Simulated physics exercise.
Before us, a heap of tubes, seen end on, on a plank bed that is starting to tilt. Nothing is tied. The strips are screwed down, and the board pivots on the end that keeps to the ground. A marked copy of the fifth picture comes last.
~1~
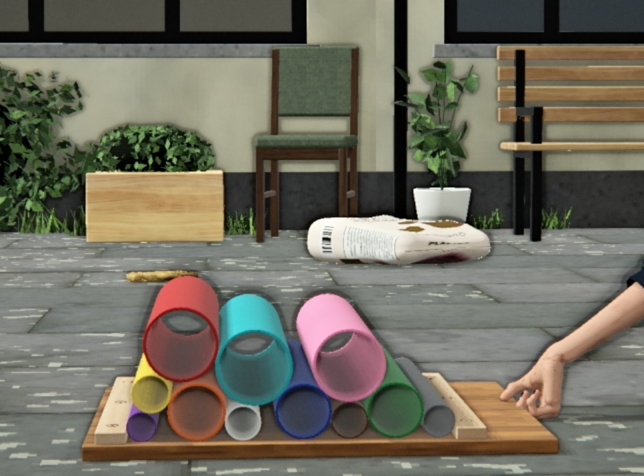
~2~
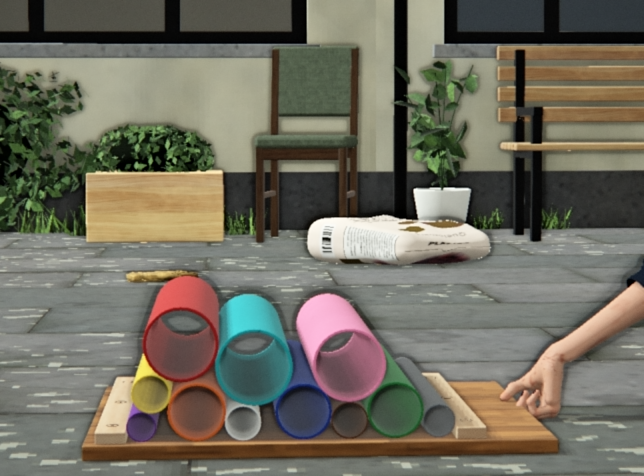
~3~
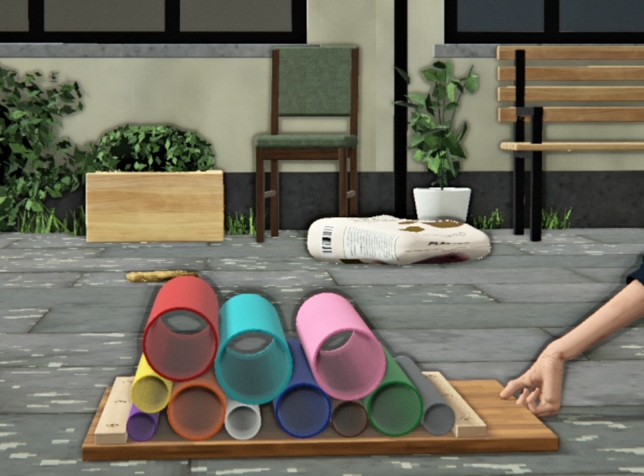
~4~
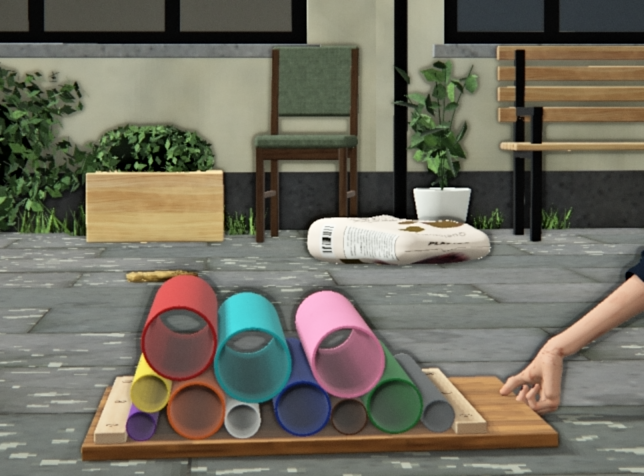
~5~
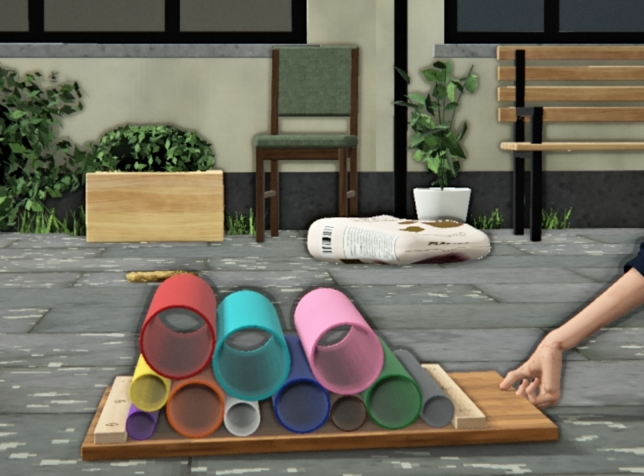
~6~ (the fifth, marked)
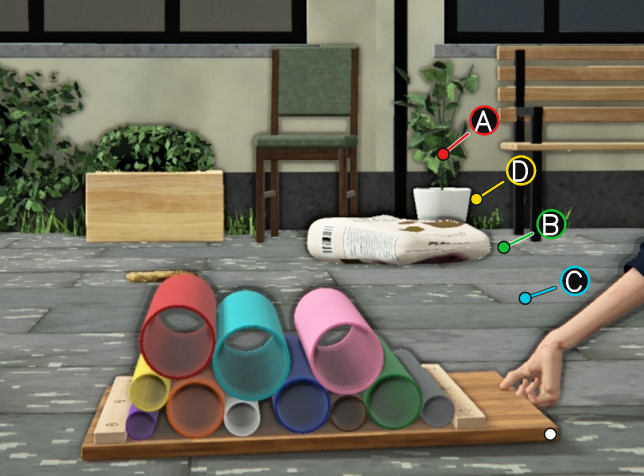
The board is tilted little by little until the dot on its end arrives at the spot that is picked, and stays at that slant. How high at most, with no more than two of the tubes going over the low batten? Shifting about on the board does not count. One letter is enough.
No higher than A.
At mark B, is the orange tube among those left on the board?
Yes, with B.
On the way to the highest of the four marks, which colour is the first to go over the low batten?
It is the yellow one.
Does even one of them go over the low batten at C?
Yes, at C.
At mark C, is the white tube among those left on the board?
Yes, with C.
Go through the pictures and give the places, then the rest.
In the first picture, white tube (243, 423); blue tube (304, 412).
In the second picture, green tube (395, 410).
In the third picture, board (312, 411); green tube (395, 409); grey tube (439, 419); yellow tube (151, 394).
In the fourth picture, board (312, 408); white tube (243, 420); orange tube (197, 411).
In the fifth picture, board (312, 406); orange tube (196, 409).
On the marked copy, A at (444, 155); B at (504, 248); C at (525, 298); D at (477, 199); the white dot at (551, 434).
With A. Early on, board at 21°.
Further on, board at 39°.
At the end, board at 39°, two over the low batten (yellow, red).
As for the rest, B two over the low batten (yellow, red); C two over the low batten (yellow, red); D two over the low batten (yellow, red).
